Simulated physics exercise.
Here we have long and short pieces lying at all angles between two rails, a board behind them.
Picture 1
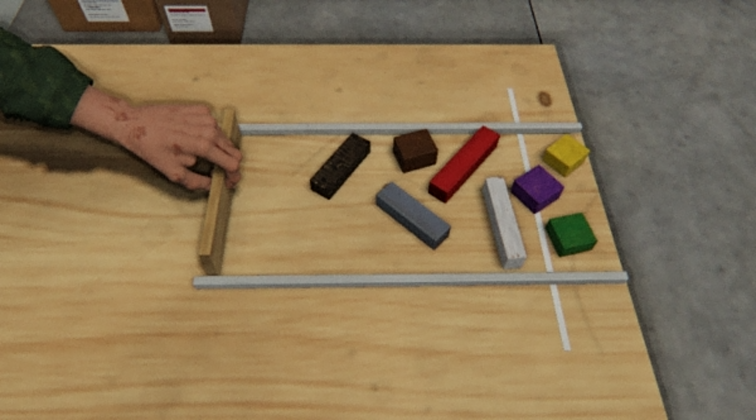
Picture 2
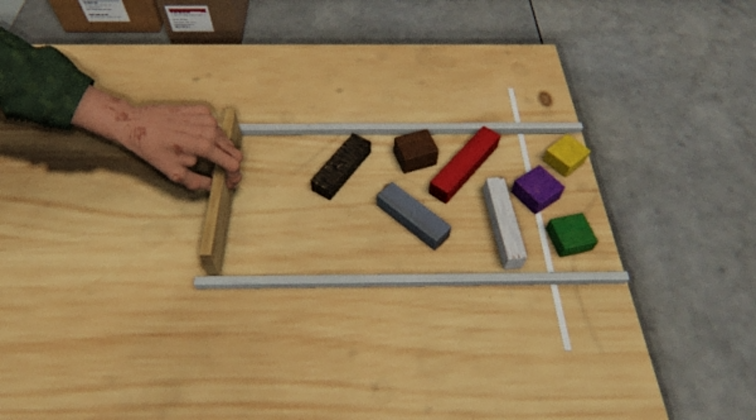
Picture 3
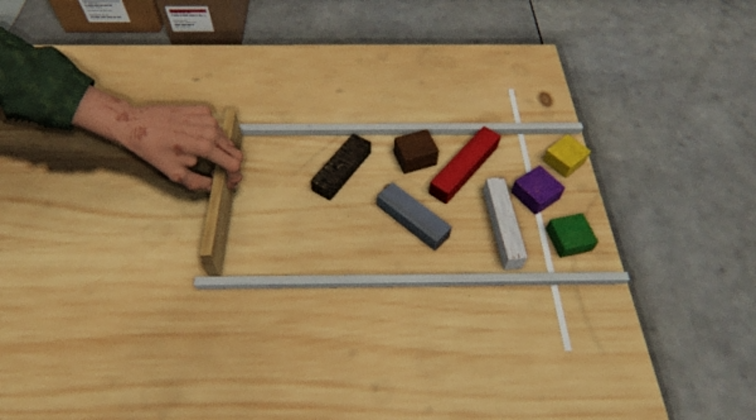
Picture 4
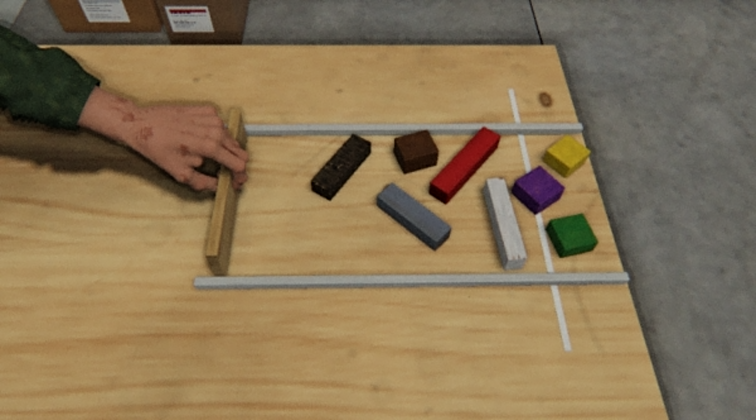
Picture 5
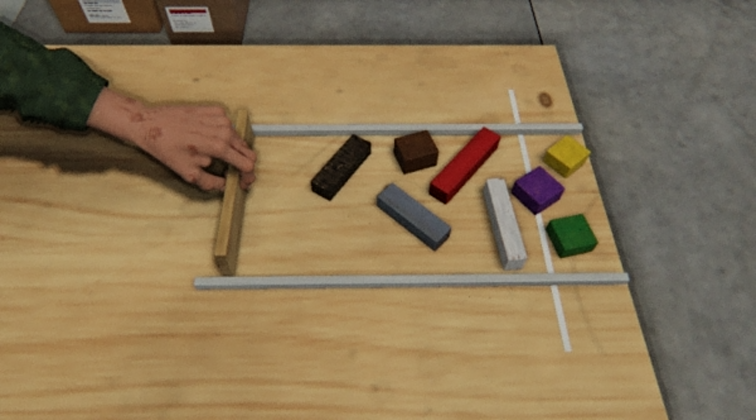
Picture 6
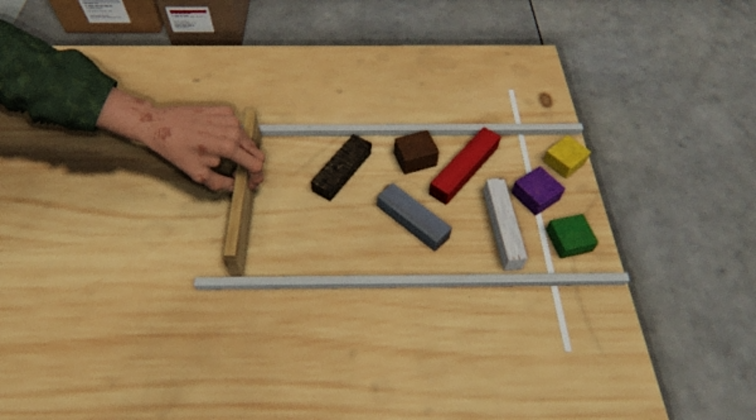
A hand in a dark green sleeve slides an upright wooden board slowly and slightly to the right between two pale rails on a plywood table, seen from above by a still camera. Ahead of it lie black, brown, grey, red and white pieces, with purple, yellow and green blocks around a white line at right. The pieces stay still, untouched, as the board creeps nearer.
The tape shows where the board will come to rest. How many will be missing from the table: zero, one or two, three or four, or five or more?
The number that fall off is one or two.
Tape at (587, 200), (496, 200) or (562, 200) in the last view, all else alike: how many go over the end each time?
It would be 6, 0 and 6.
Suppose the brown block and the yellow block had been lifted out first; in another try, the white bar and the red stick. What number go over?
The counts: 1 and 1.
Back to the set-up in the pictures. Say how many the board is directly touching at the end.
It touches 2.
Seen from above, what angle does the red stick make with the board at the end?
About 35°.
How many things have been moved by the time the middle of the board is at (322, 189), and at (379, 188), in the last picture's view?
By then 1, and 3.
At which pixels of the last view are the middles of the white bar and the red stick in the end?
The white bar stops around (592, 229); the red stick around (588, 168).
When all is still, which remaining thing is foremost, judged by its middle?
Foremost is the green block.
Early on, none off yet; yellow block at rest near (566, 157); green block at rest near (572, 236); purple block at rest near (538, 191).
A while later, none off yet; yellow block travelled about its own width near (588, 161); green block moving near (582, 239); purple block travelled about its own width near (577, 186).
Finally, the number that fall off is one or two; lost, purple block and yellow block.
